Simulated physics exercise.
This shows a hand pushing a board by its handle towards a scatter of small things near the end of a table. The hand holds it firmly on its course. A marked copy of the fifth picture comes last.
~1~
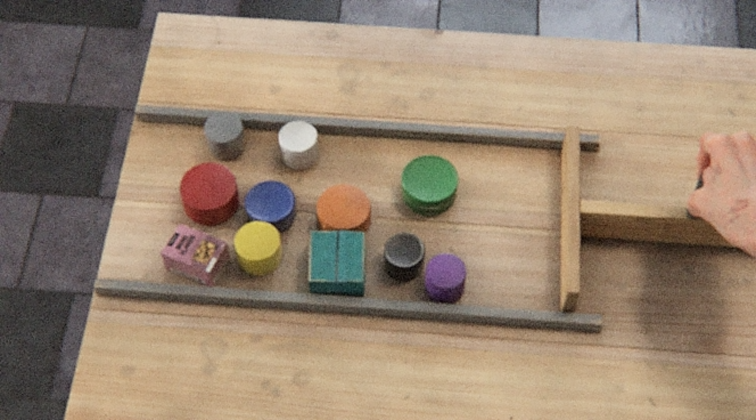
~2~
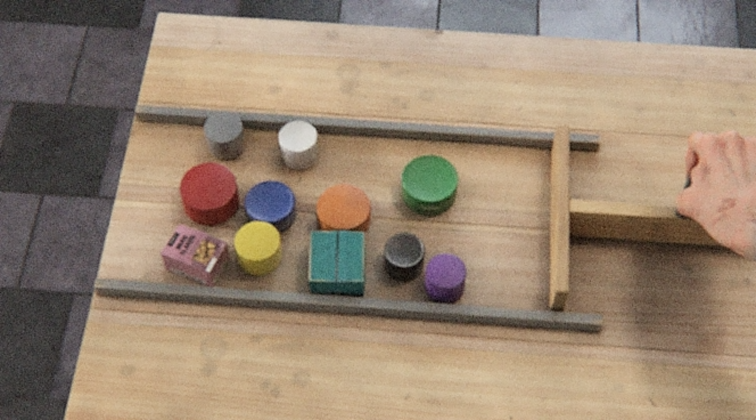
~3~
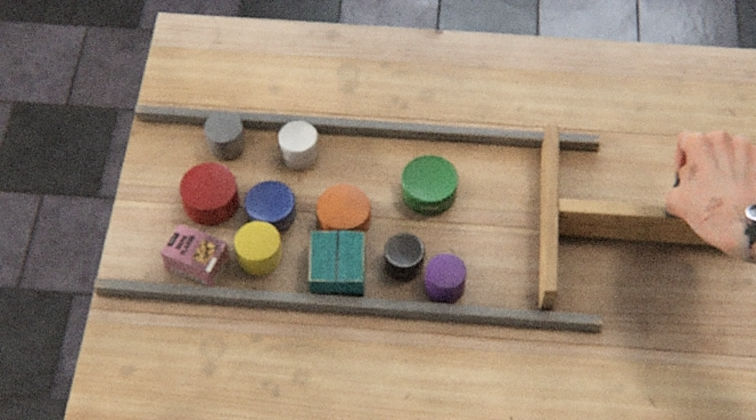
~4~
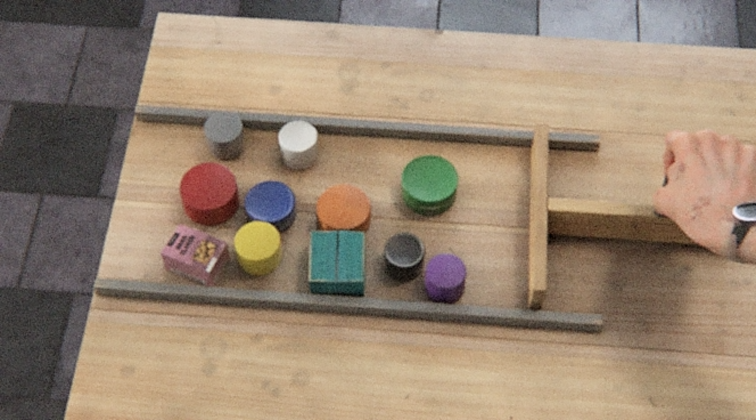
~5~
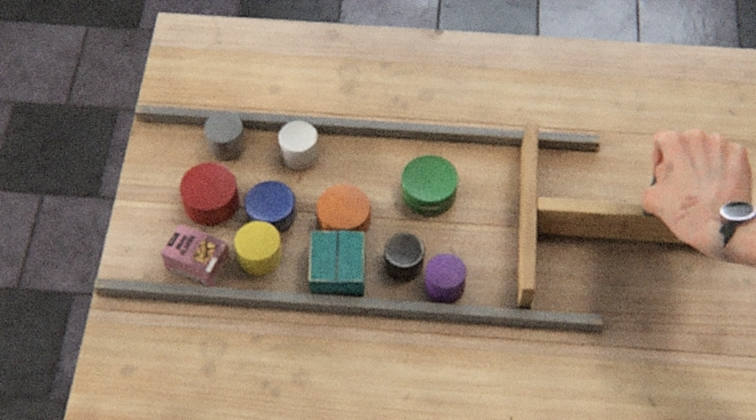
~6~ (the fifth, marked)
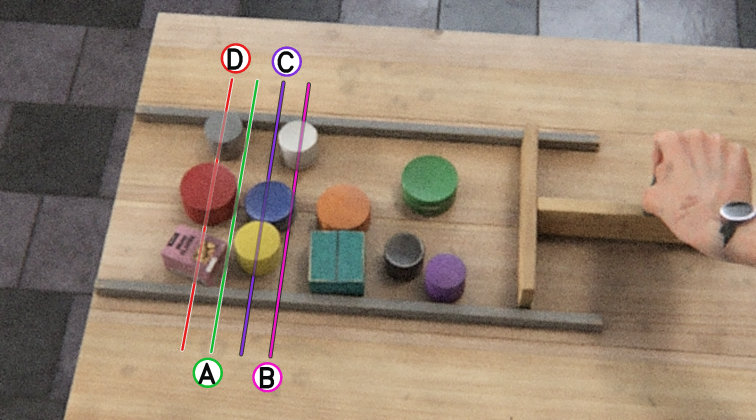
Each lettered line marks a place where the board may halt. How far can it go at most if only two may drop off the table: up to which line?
No farther than A.
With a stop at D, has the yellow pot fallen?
Yes.
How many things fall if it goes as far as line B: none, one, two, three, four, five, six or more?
In all, none.
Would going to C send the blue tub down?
By then, no.
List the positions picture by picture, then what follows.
Green tub (430, 186); turquoise box (337, 265); white jar (299, 145), in the first picture.
Board (563, 205); pink packet (196, 256), in the second picture.
Board (552, 204); yellow pot (259, 248), in the third picture.
Board (541, 203); red tin (210, 194), in the fourth picture.
Board (531, 202); grey pot (225, 136); blue tub (270, 207); green tub (430, 186), in the fifth picture.
On the marked copy, A at (236, 207); B at (291, 211); C at (264, 209); D at (209, 205).
Following A. Soon after the start, board (424, 195); purple tin (391, 279); black tub (382, 246).
Later, board (317, 188); pink packet (144, 250); red tin (160, 183).
In the end, board (237, 182); red tin over the edge; pink packet (111, 251); one fallen.
As for the rest, B is within the limit but short; C is within the limit but short; D drops three.
